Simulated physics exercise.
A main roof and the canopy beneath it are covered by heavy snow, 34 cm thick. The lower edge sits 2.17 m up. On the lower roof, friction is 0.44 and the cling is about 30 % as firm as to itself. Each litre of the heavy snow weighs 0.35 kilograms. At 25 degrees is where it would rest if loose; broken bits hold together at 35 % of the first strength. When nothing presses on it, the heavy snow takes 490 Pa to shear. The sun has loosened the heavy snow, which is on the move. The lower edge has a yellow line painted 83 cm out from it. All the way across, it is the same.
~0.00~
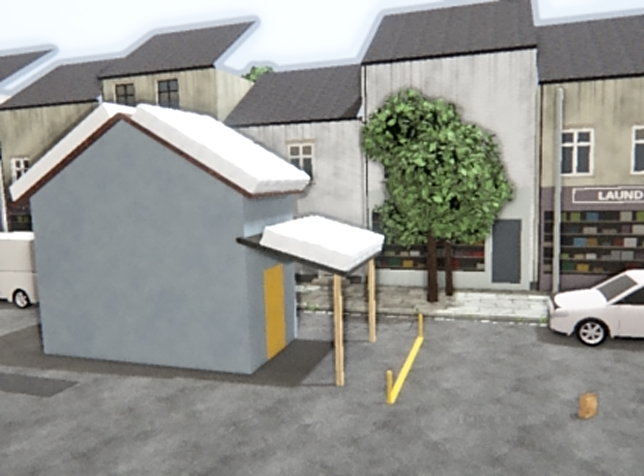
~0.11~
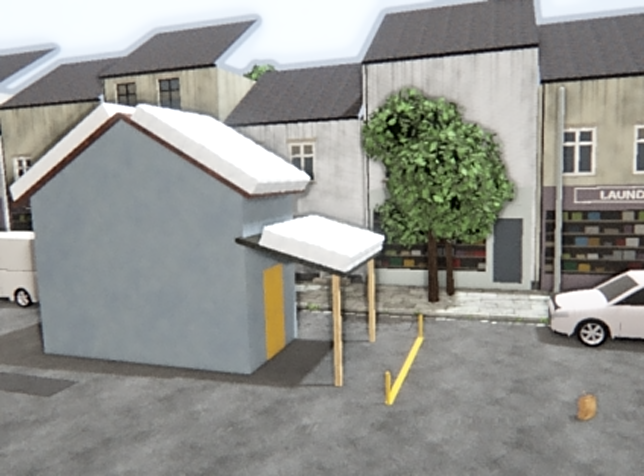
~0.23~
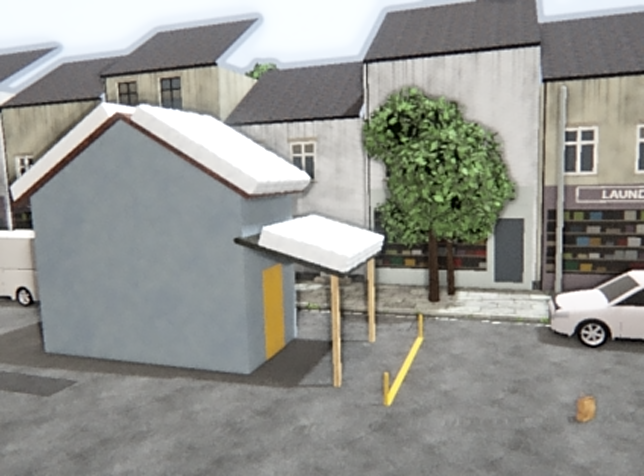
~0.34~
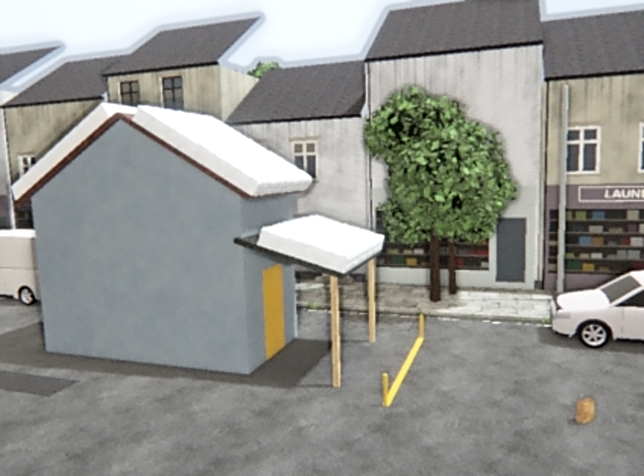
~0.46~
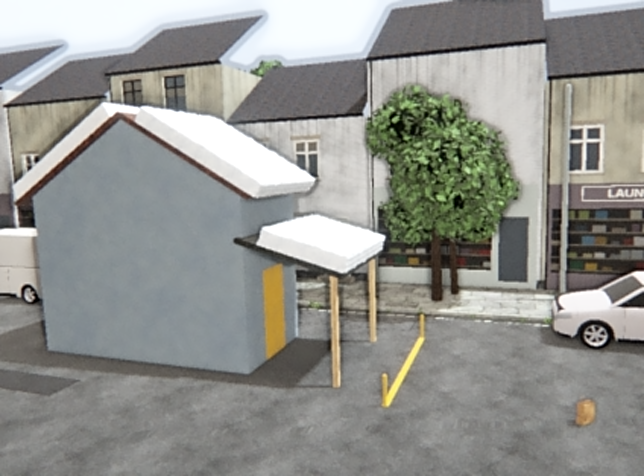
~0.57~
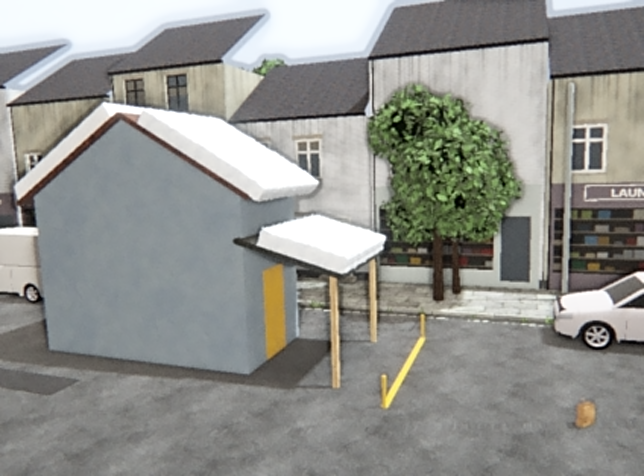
On the small lower roof beside the yellow door, thick snow shifts slightly in one piece.
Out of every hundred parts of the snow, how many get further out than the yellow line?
Around 38 in every hundred.
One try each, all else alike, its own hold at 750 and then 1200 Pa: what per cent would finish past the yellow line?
The answers, in order, are 16 % and 0 %.
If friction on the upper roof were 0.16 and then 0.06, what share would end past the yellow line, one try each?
In turn about 60 %, 65 %.
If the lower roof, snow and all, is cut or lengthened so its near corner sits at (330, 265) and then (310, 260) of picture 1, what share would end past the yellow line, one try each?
First about 45 per cent, second about 45 per cent.
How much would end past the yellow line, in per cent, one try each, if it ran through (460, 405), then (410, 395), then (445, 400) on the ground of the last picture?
Respectively about 12 in a hundred, 30 in a hundred and 18 in a hundred.
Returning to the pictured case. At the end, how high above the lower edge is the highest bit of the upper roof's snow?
About 0.9 m above the lower edge.
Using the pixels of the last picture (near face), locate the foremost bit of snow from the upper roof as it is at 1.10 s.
Roughly at the pixel (292, 233).
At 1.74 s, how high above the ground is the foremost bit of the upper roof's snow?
Roughly 2.8 m.
By 1.10 s, none is below the lower edge and 0 % is past the line.
By 1.74 s, none is below the lower edge and 0 % is past the line.
By 2.37 s, 3 % is below the lower edge and 0 % is past the line.
By 3.00 s, 42 % is below the lower edge and 24 % is past the line.
By 5.00 s, at the end, 59 % is below the lower edge and 38 % is past the line.
